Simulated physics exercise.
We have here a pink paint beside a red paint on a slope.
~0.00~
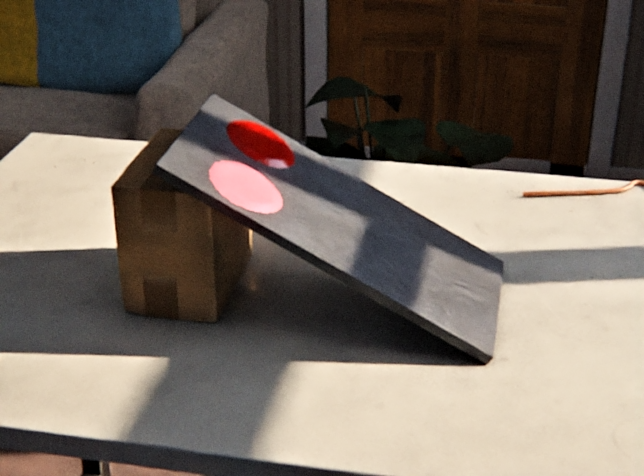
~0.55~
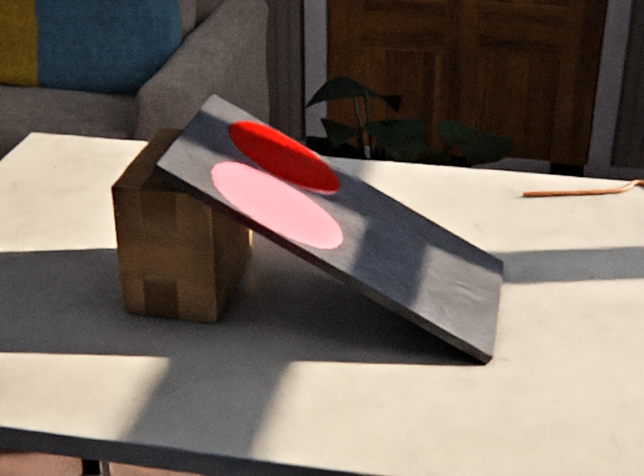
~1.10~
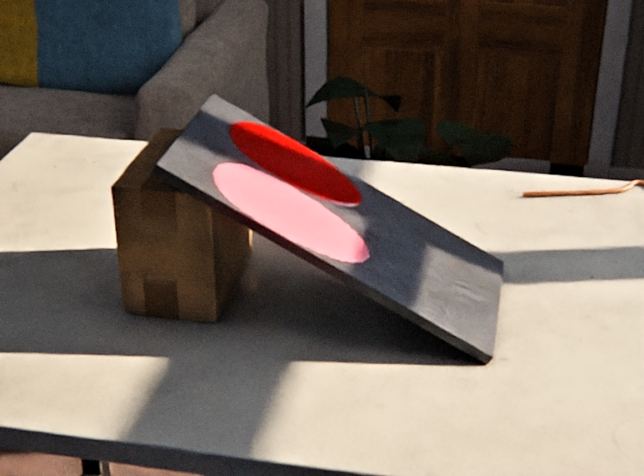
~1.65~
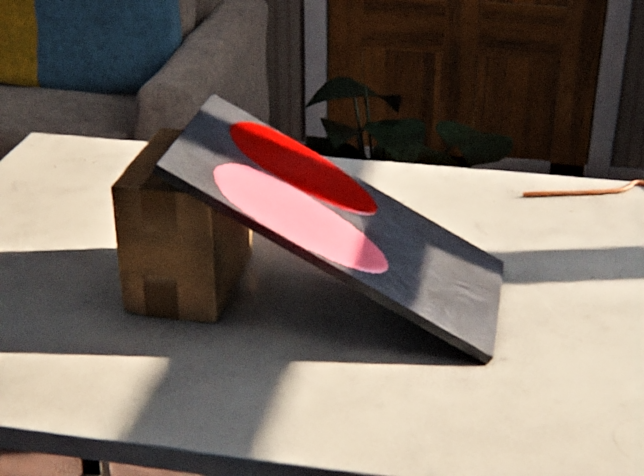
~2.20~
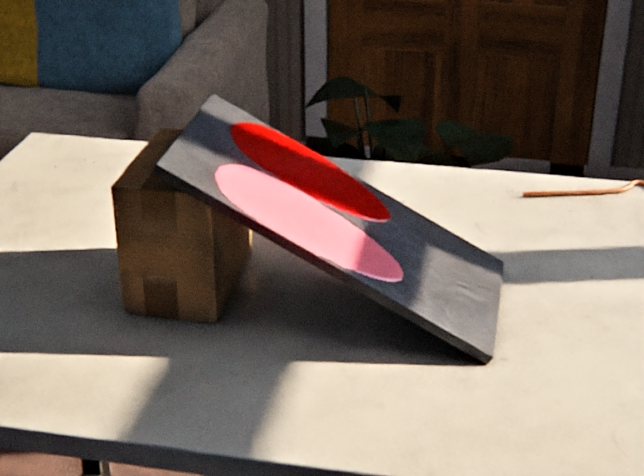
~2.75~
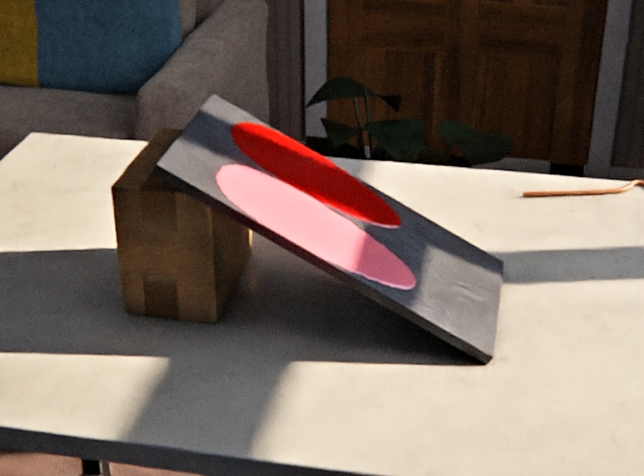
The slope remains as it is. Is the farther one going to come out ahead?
No, the nearer one wins.
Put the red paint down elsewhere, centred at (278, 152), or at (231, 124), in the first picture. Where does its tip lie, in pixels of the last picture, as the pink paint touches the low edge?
(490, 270); (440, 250).
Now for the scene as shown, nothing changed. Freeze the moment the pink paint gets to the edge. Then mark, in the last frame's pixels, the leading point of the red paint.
About (461, 258) in pixels.
After 4.8 s, the pink paint is close to the edge; the red paint is three quarters of the way down.
After 8.0 s, the pink paint is at the low edge; the red paint is close to the edge.
